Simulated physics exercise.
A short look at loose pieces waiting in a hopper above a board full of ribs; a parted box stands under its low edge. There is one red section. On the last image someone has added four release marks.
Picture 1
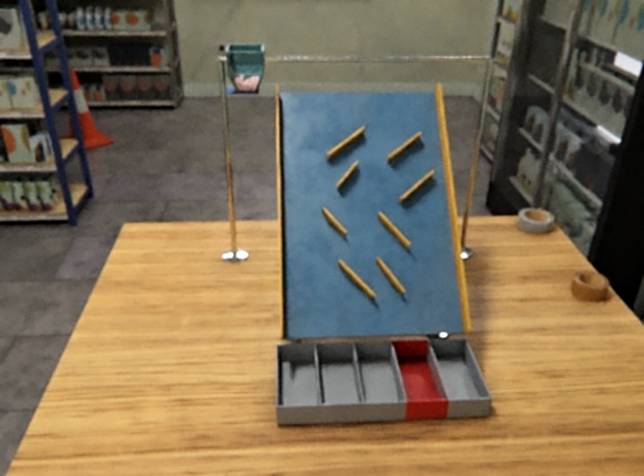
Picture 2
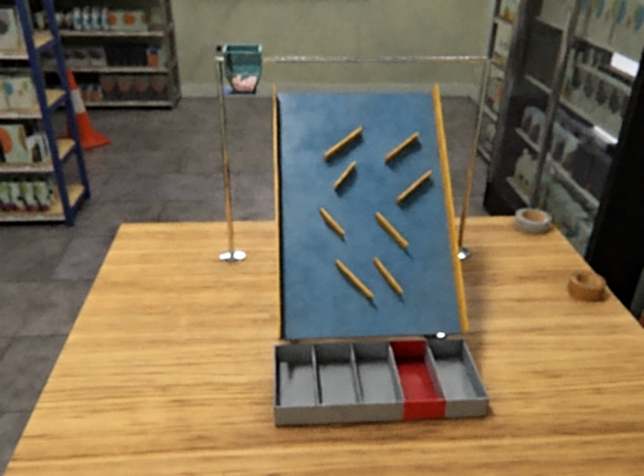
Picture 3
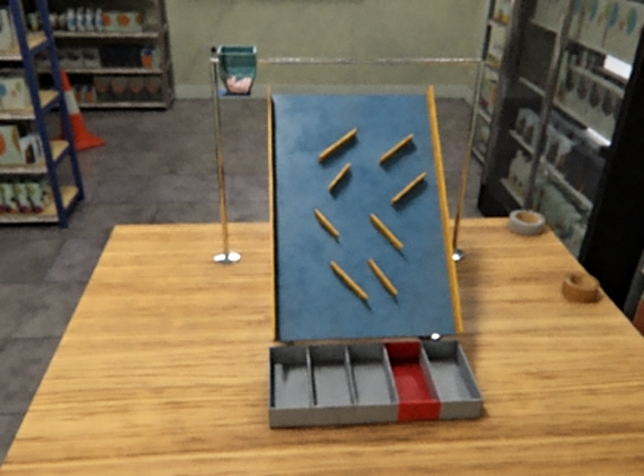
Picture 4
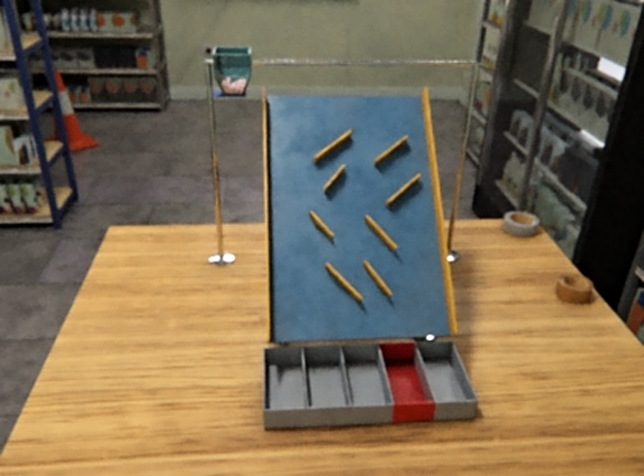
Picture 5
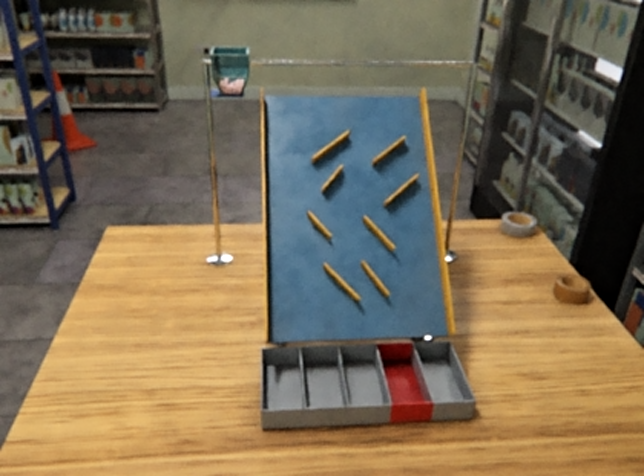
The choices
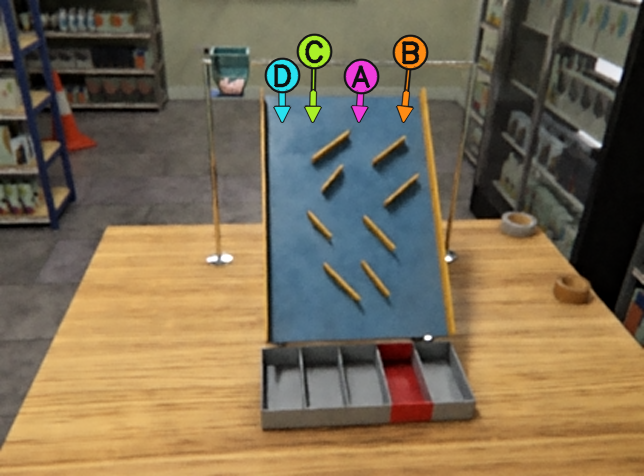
On a wooden table in a room with shelves, a small container hangs at the upper left of a blue ribbed board above a parted grey box with one red section; only the view shifts slightly, and nothing else moves.
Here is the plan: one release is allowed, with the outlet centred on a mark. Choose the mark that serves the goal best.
Mark A.
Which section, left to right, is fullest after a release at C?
The first.
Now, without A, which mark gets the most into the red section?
B.
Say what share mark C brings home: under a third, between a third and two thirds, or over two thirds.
Mark C gives under a third.
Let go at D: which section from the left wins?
The first from the left.
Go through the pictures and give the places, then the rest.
In the first picture, hopper at (247, 82), sugar pearls, door shut.
In the second picture, ribs (326, 155) to (362, 127), (386, 157) to (418, 133), (335, 185) to (355, 162).
In the third picture, ribs (393, 201) to (425, 173), (316, 210) to (338, 234), (372, 215) to (402, 246).
In the fourth picture, ribs (326, 263) to (362, 299), (365, 261) to (391, 294).
In the fifth picture, red section at (412, 411), number 4 of 5 from the left.
On the marked copy, mark A meets the board at (359, 116); mark B meets the board at (404, 116); mark C meets the board at (312, 116); mark D meets the board at (282, 116).
With A, about half in the red section, about a third in other sections, a small part outside the box.
With B, about a quarter in the red section, about half in other sections, a small part outside the box.
With C, none in the red section, most in other sections, a small part outside the box.
With D, a small part in the red section, about two thirds in other sections, about a quarter outside the box.
